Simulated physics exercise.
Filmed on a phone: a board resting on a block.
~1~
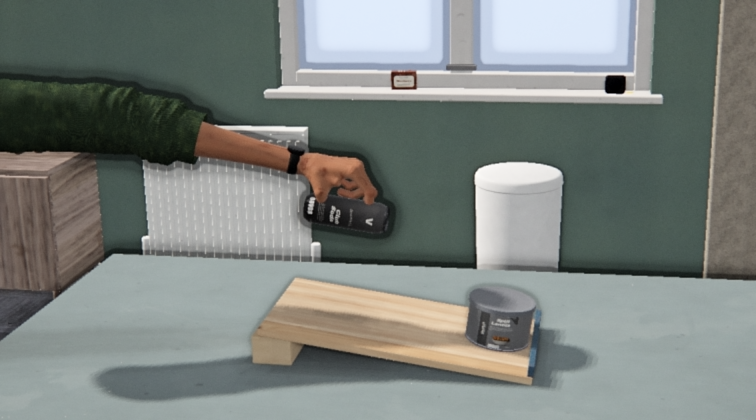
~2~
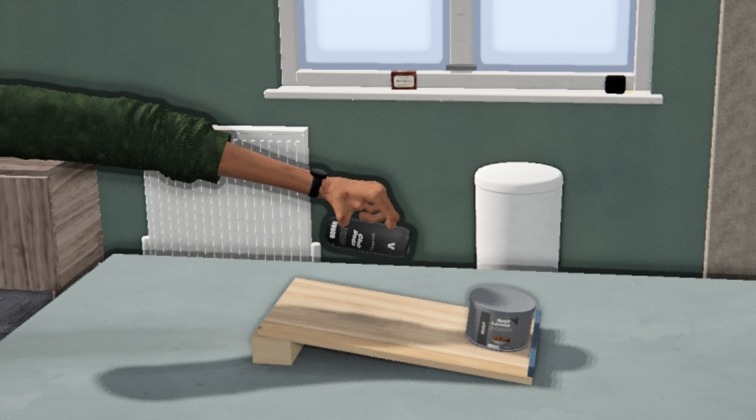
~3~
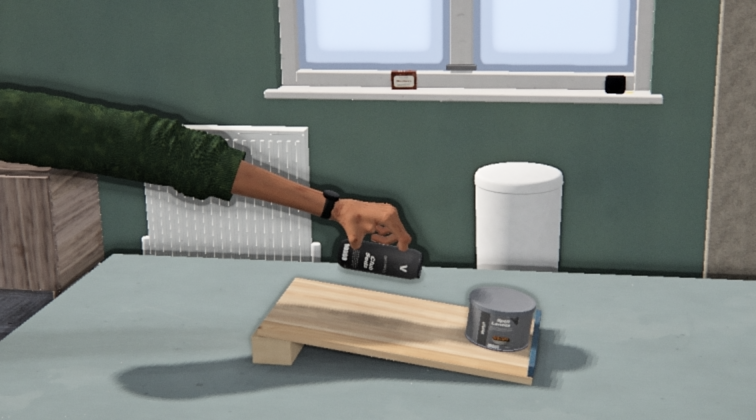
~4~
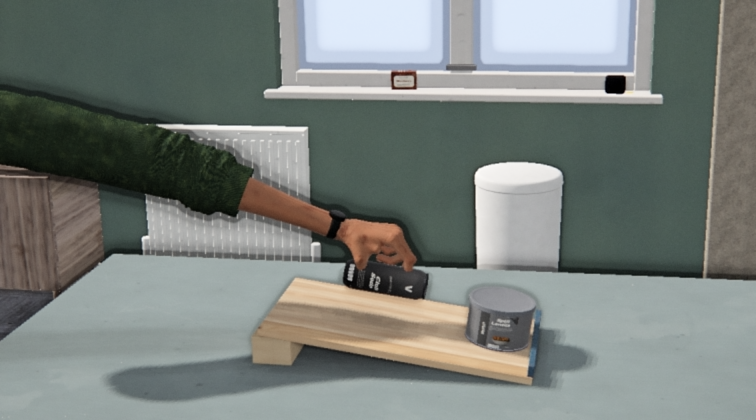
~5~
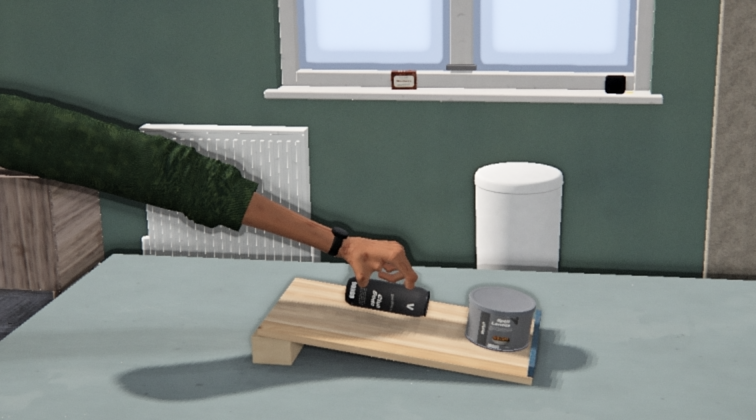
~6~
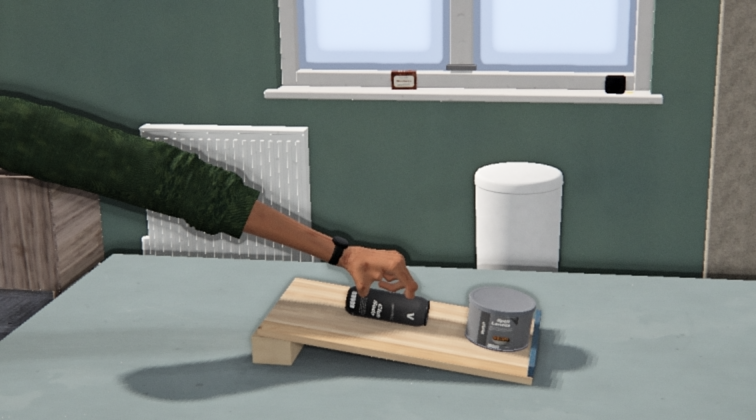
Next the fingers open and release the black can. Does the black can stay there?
The black can keeps its place.
Then, 0.20 s past the last view, nothing moves.
Then, 0.50 s past the last view, black can resting near (388, 307).
Finally, both still in place. Final places as the last picture's camera would see them, black can near (388, 307). The black can remains at rest.
